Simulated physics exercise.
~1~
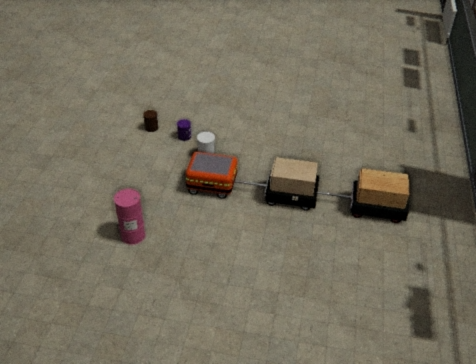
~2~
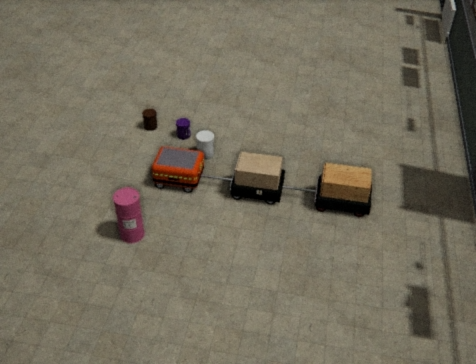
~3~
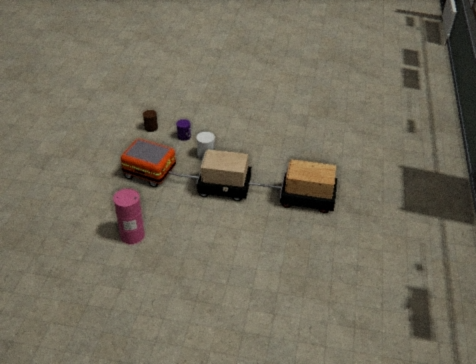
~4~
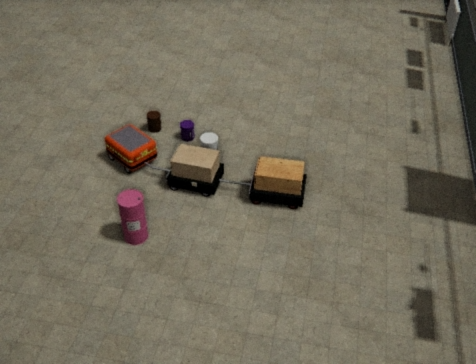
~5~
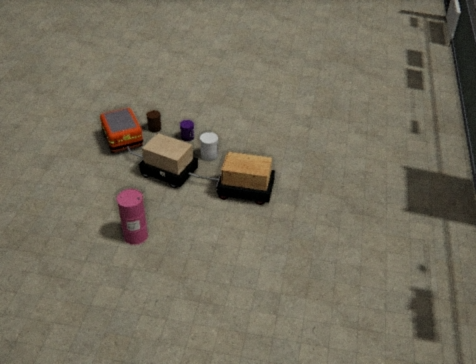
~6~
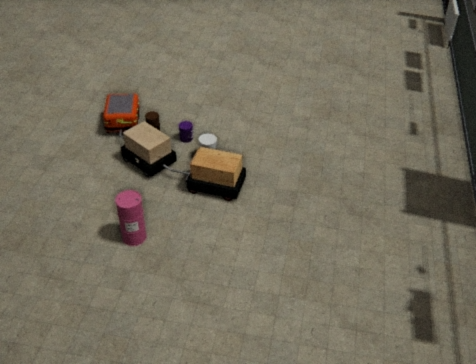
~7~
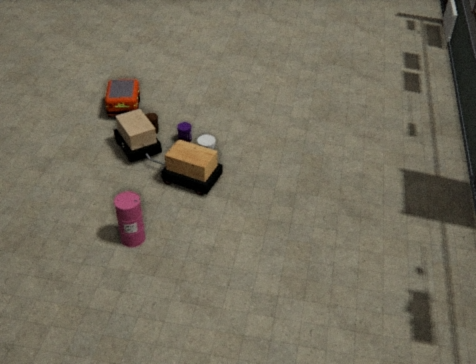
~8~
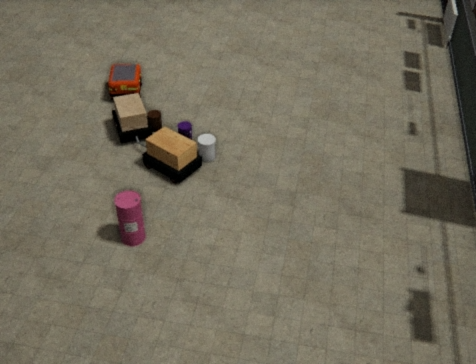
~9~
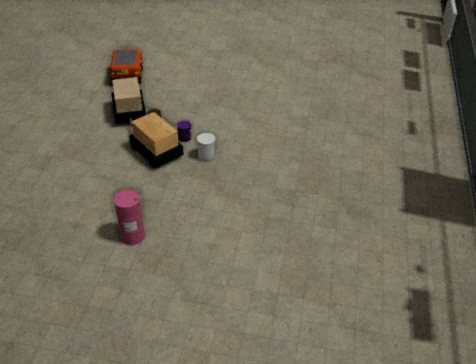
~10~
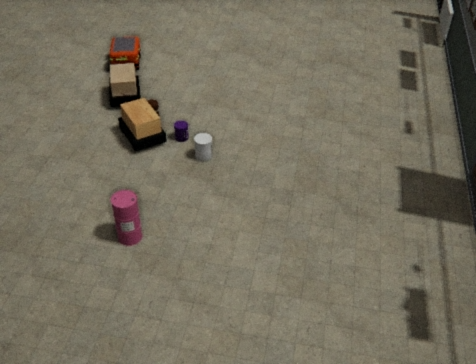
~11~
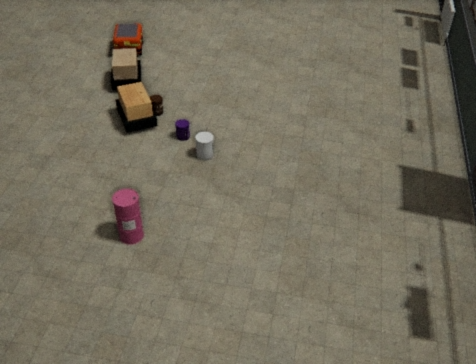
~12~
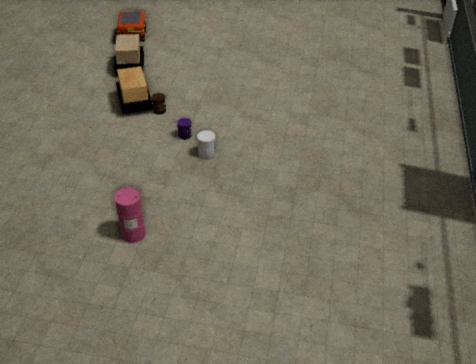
Orange-red tug pulling two loaded carts left, then curving up past small pails and a pink drum, nudging the brown pail slightly.
